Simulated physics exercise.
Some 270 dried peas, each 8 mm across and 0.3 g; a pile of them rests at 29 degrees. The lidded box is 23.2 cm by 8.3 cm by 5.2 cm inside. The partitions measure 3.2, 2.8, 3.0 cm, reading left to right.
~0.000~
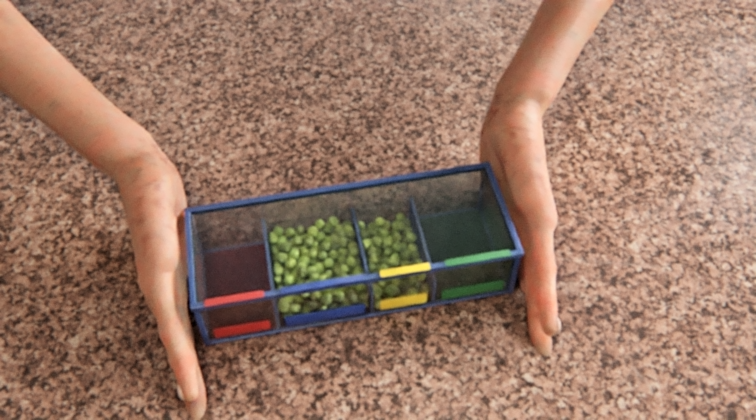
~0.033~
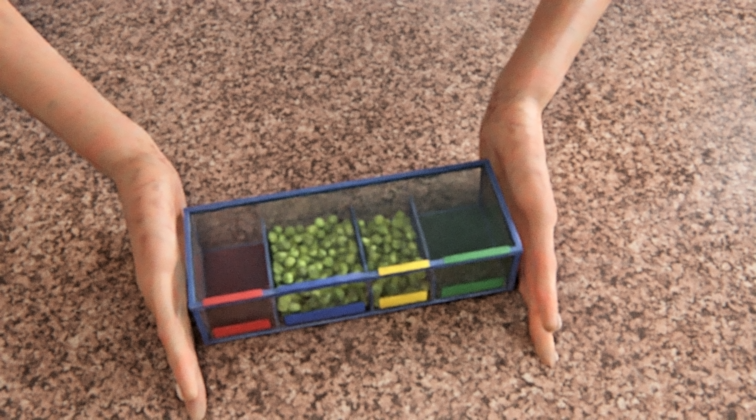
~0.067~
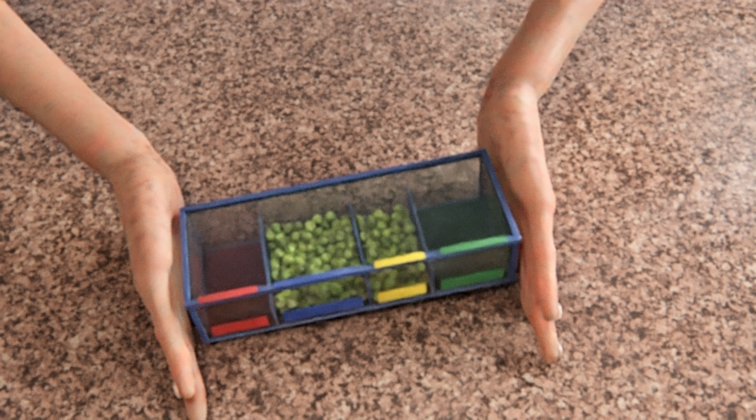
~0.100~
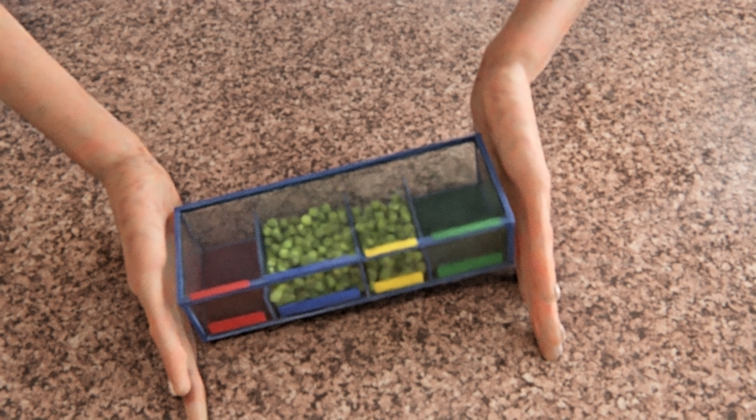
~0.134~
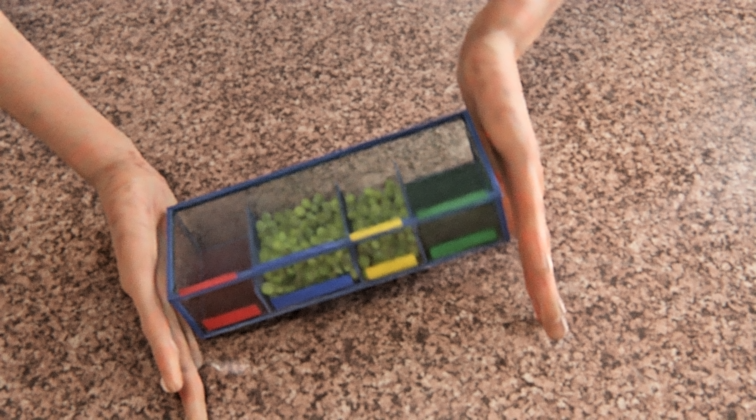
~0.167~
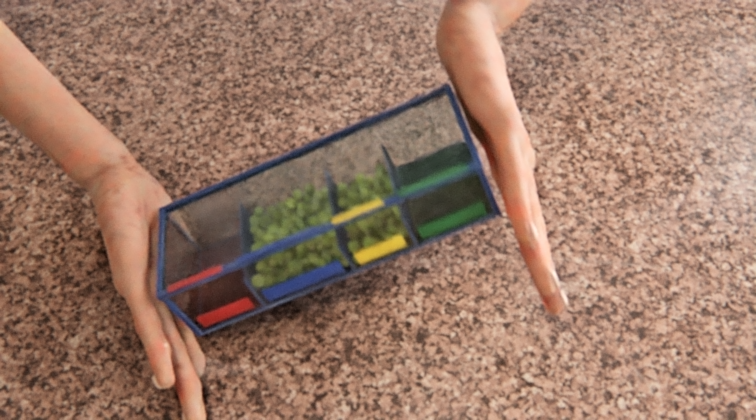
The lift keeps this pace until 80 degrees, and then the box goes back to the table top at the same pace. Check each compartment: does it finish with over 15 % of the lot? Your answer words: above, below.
Red compartment - above; blue compartment - above; green compartment - below; yellow compartment - below.
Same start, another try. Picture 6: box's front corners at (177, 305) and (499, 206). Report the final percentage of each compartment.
Final shares, in per cent - red: 35, blue: 45, green: 0, yellow: 15.
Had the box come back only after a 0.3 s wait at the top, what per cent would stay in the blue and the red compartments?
Then, in per cent: Blue 45, red 45.
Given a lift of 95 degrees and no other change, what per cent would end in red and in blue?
Red 45 %, blue 50 %.
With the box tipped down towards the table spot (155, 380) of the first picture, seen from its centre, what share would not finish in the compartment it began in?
Estimate: Some 50 per cent.
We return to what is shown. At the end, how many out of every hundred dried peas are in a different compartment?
That comes to close to 50 percent.
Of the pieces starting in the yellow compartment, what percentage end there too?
Roughly 30 per cent.
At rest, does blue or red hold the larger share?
That would be the blue compartment.
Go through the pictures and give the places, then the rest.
Box tilt 0 degrees, front corners at (196, 305) and (517, 252); blue 70 %, yellow 30 %, in the first frame.
Box tilt 1 degrees, front corners at (195, 304) and (516, 248), in the second frame.
Box tilt 4 degrees, front corners at (191, 302) and (514, 237), lowest corner left back, in the third frame.
Box tilt 8 degrees, front corners at (184, 300) and (508, 219), lowest corner left back, in the fourth frame.
Box tilt 15 degrees, front corners at (173, 296) and (495, 192), lowest corner left back, in the fifth frame.
Box tilt 22 degrees, front corners at (163, 293) and (476, 164), lowest corner left back; blue 70 %, yellow 30 %. Its pace works out near 200 degrees a second, in the sixth frame.
After 0.56 s, tilt 78 degrees; red 15 %, blue 65 %, yellow 20 %.
Then, at 0.81 s, tilt 32 degrees; red 40 %, blue 50 %, yellow 5 %.
After 1.18 s, tilt 0 degrees; red 40 %, blue 50 %, yellow 5 %.
At rest (1.7 s), red 40 %, blue 50 %, green 0 %, yellow 10 %.
